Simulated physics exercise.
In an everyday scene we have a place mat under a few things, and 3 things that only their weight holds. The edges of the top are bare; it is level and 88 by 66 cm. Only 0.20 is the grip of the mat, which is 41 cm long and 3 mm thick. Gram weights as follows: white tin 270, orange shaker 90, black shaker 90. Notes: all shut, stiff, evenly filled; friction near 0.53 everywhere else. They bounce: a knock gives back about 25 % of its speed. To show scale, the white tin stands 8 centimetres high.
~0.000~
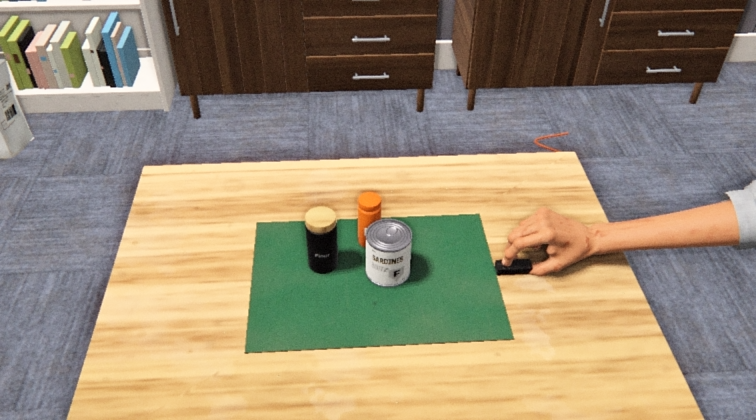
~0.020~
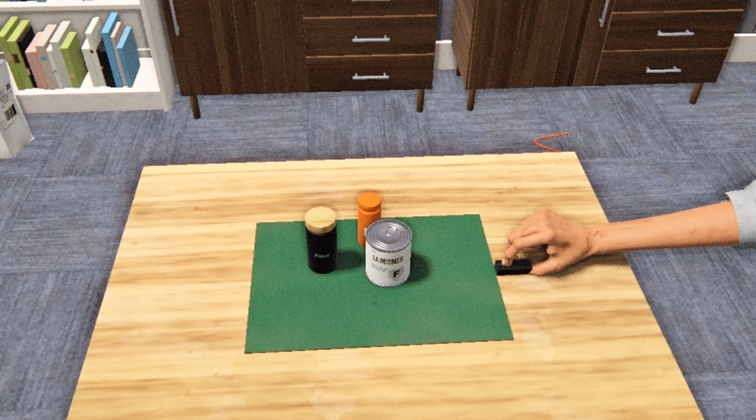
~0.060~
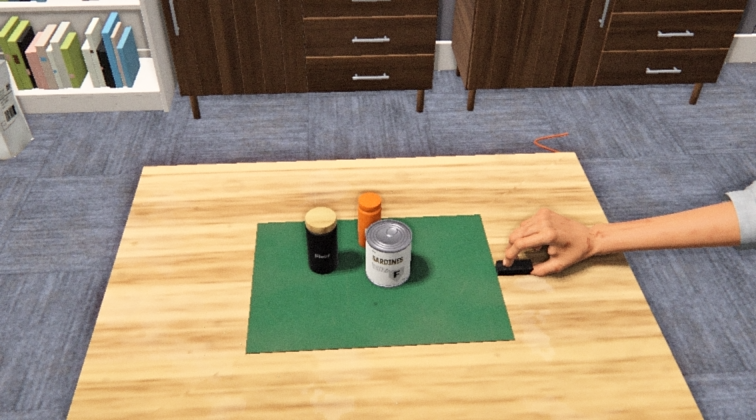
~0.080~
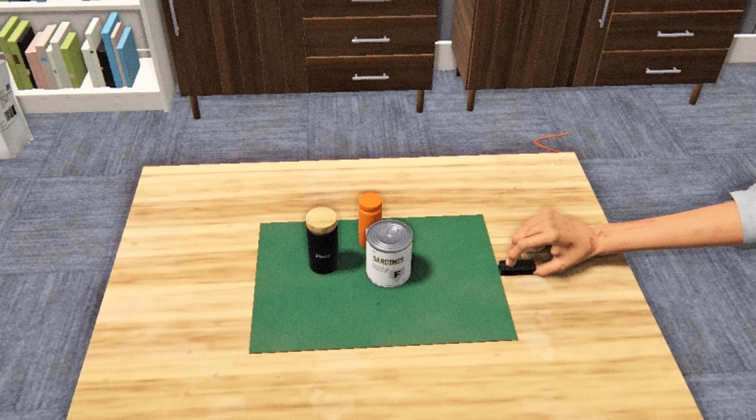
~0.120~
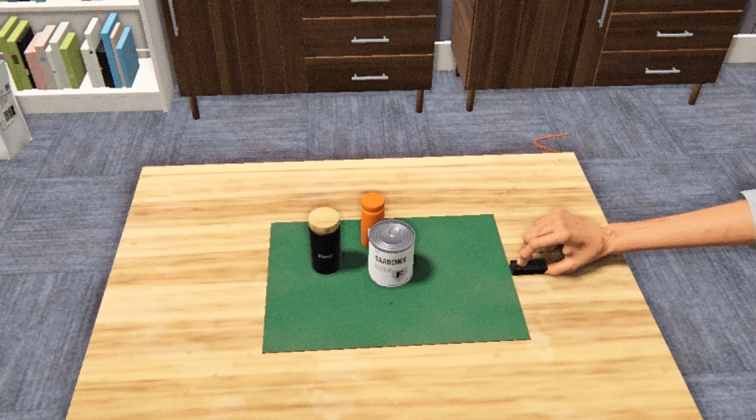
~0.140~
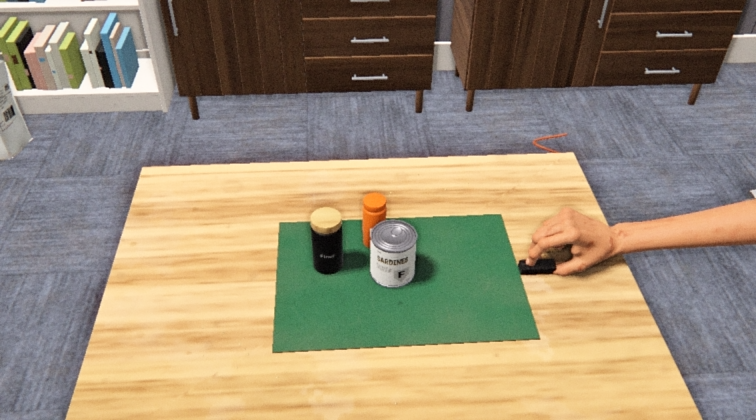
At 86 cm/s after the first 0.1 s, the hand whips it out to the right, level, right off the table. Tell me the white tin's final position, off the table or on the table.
It finishes off the table.
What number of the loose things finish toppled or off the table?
My answer is 3.
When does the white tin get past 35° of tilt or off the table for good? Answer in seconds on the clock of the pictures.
That first happens close to 0.8 seconds.
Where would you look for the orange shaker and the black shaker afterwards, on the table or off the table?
Result: Orange shaker goes out of bounds, black shaker remains in bounds.
By 0.44 s, 30 cm of pull; white tin 16 cm from its spot near (482, 250); orange shaker 16 cm from its spot; black shaker 14 cm from its spot.
By 0.74 s, 56 cm of pull; white tin 41 cm from its spot near (632, 244); black shaker tilted 65°; orange shaker 42 cm from its spot.
By 1.04 s, 81 cm of pull; white tin and orange shaker now off the table; black shaker on its side.
When it is over (1.8 s), off the table, white tin and orange shaker; lying over on the table, black shaker.
